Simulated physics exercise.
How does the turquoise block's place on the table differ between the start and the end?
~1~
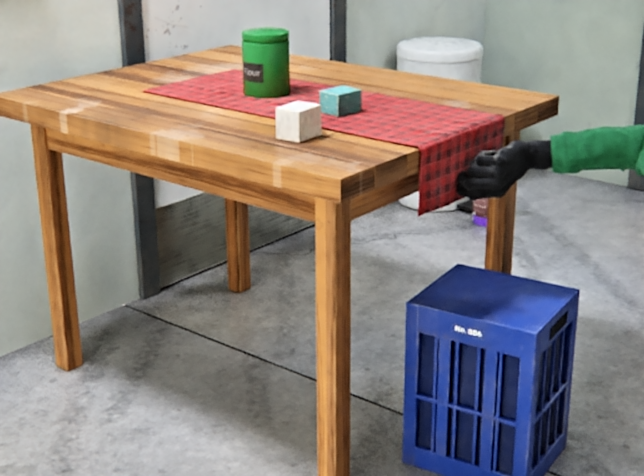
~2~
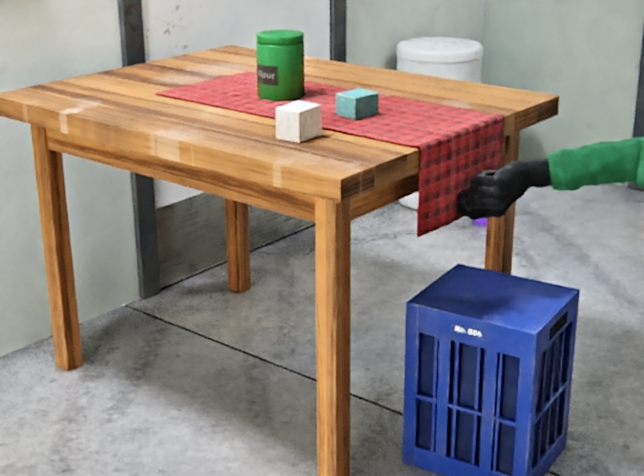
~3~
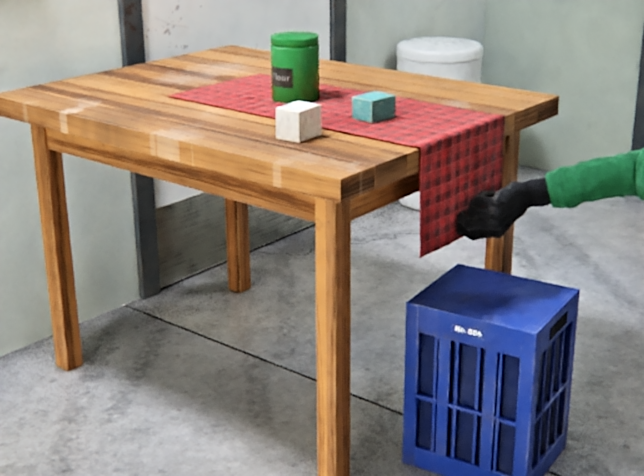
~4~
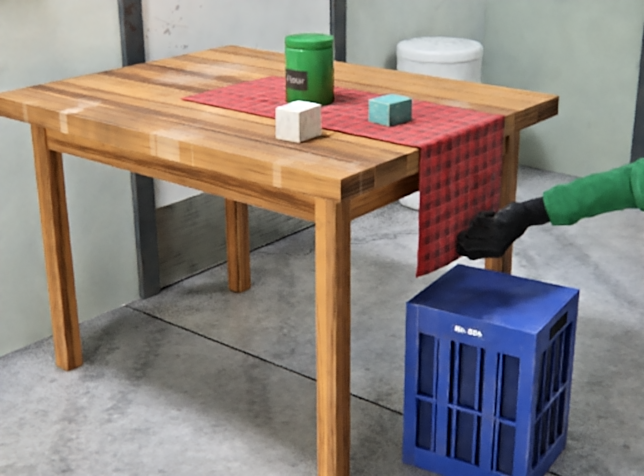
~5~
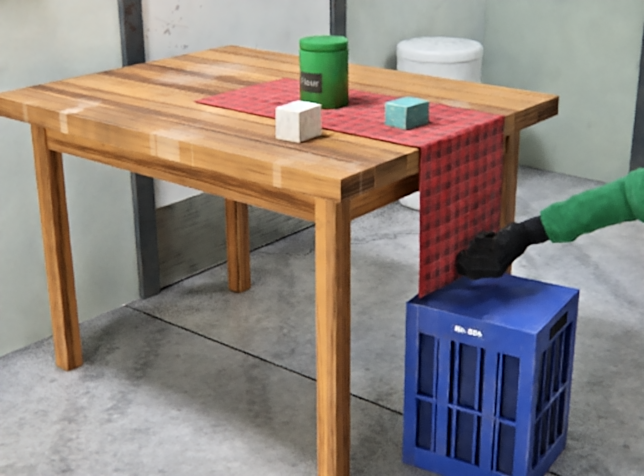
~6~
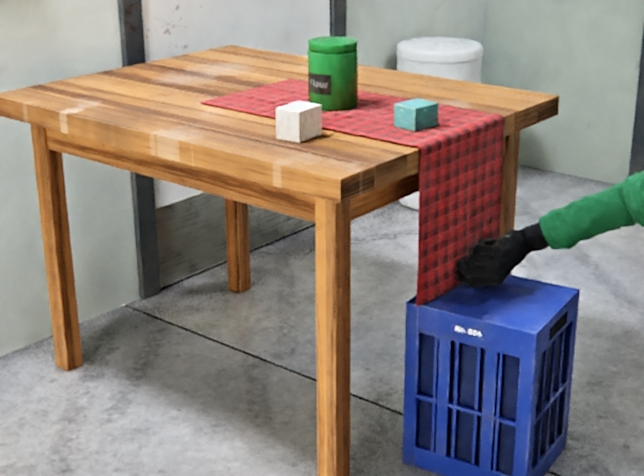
At the end the turquoise block sits farther right, closer to the table edge where the cloth hangs down. At the start it is farther left, close to the white block.
